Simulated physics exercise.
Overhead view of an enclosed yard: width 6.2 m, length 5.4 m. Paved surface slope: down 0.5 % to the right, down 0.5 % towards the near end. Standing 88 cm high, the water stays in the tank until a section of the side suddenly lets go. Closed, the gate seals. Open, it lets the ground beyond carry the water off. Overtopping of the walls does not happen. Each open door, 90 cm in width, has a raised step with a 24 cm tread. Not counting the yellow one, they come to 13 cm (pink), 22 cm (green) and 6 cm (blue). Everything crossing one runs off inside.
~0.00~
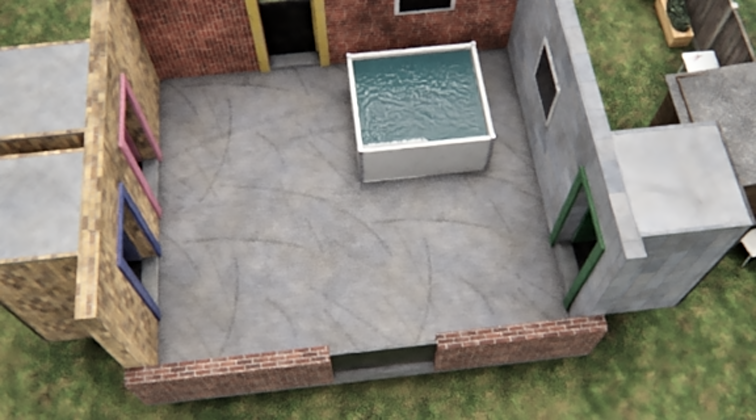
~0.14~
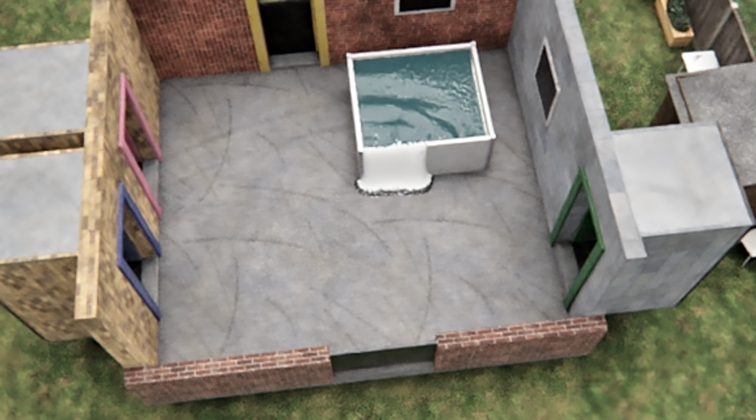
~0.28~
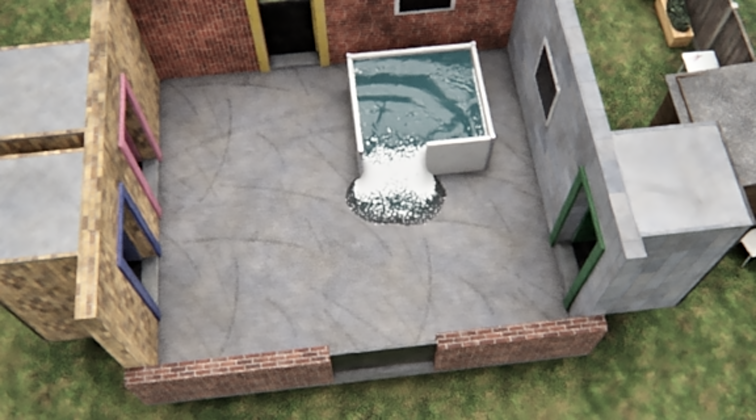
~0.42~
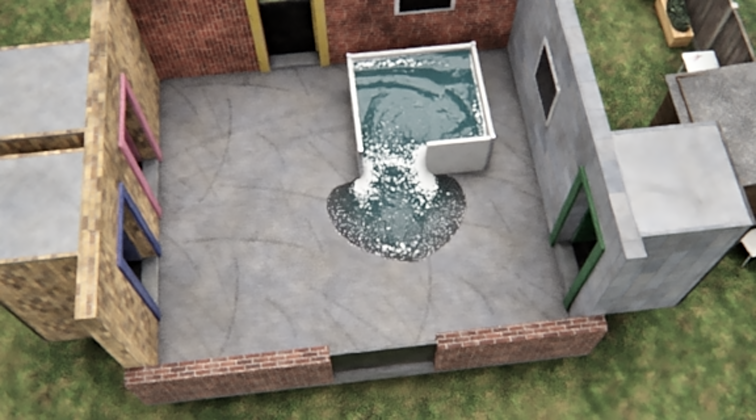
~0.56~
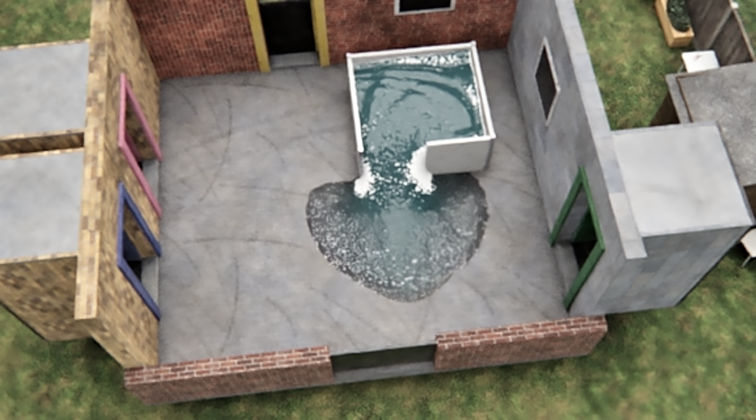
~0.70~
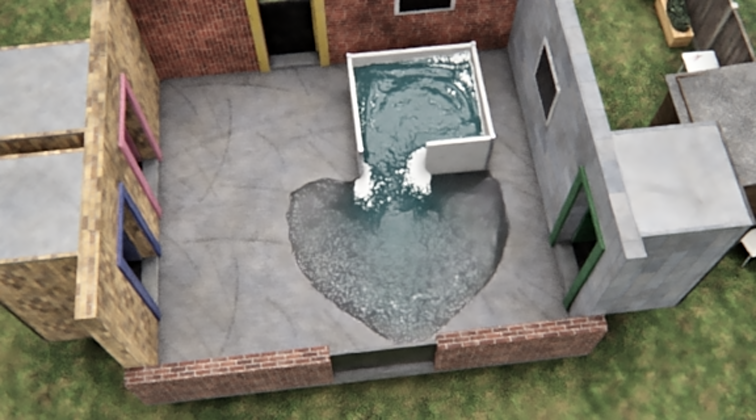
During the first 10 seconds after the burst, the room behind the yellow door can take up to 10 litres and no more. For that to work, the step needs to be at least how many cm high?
At least about 10.5 cm high.
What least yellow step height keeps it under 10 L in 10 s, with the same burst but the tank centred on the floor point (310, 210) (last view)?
Then about 7.0 centimetres at the least.
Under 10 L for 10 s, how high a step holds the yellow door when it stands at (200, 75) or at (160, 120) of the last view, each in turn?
First place around 11.5 cm, second around 8.5 cm.
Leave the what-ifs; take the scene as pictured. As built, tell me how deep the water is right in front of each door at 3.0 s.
Door by door in centimetres - yellow 0, pink 0, green 19, blue 12.
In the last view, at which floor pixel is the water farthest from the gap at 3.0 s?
The farthest wet point sits near (159, 381).
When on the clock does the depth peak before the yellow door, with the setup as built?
I'd guess close to 9.0 seconds.
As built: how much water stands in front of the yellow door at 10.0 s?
Roughly 13.0 cm deep.
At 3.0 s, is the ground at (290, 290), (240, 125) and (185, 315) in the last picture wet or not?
1: Awash; 2: Unwetted; 3: Awash.
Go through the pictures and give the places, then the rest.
The first picture shows still water, 88 cm deep, in the tank at (419, 98); the yellow door at (290, 31) is dry.
In the second picture, the front is at (407, 191), 0.3 m from the gap at (394, 167); 0.2 m2 of floor is wet, 88 cm left at the back.
In the third picture, the front is at (412, 221), 0.8 m from the gap at (394, 167); 0.9 m2 of floor is wet, 87 cm left at the back.
In the fourth picture, water pours out at (394, 168) and has run 1.4 m, to (402, 256); about 9 cm deep outside, 81 cm at the back.
In the fifth picture, the front is at (400, 296), 2.1 m from the gap at (394, 168); 4.3 m2 of floor is wet, 74 cm left at the back.
In the sixth picture, the gap is at (394, 168), the front 2.8 m out at (401, 338); the back of the tank holds 76 cm; the yellow door at (290, 31), 2.8 m from the gap, is still 2.5 m from the nearest water.
After 1.4 s water covers 40 % of the floor, deepest (44 cm) near (381, 184); it has not reached the yellow door.
After 3.0 s water covers 55 % of the floor, deepest (34 cm) near (159, 381); it has not reached the yellow door.
After 10.0 s water covers 100 % of the floor, deepest (18 cm) near (511, 80); 13 cm at the yellow door, 25 litres in over its 8 cm step.
At the yellow door as built, the water arrived by 5.0 s and peaked near 14 cm at 9.0 s.
With a step of 8.5 cm, 22 litres would have come in within the 10 s; with 11.5 cm, 7 litres. So under 10 litres takes about 10.5 cm.
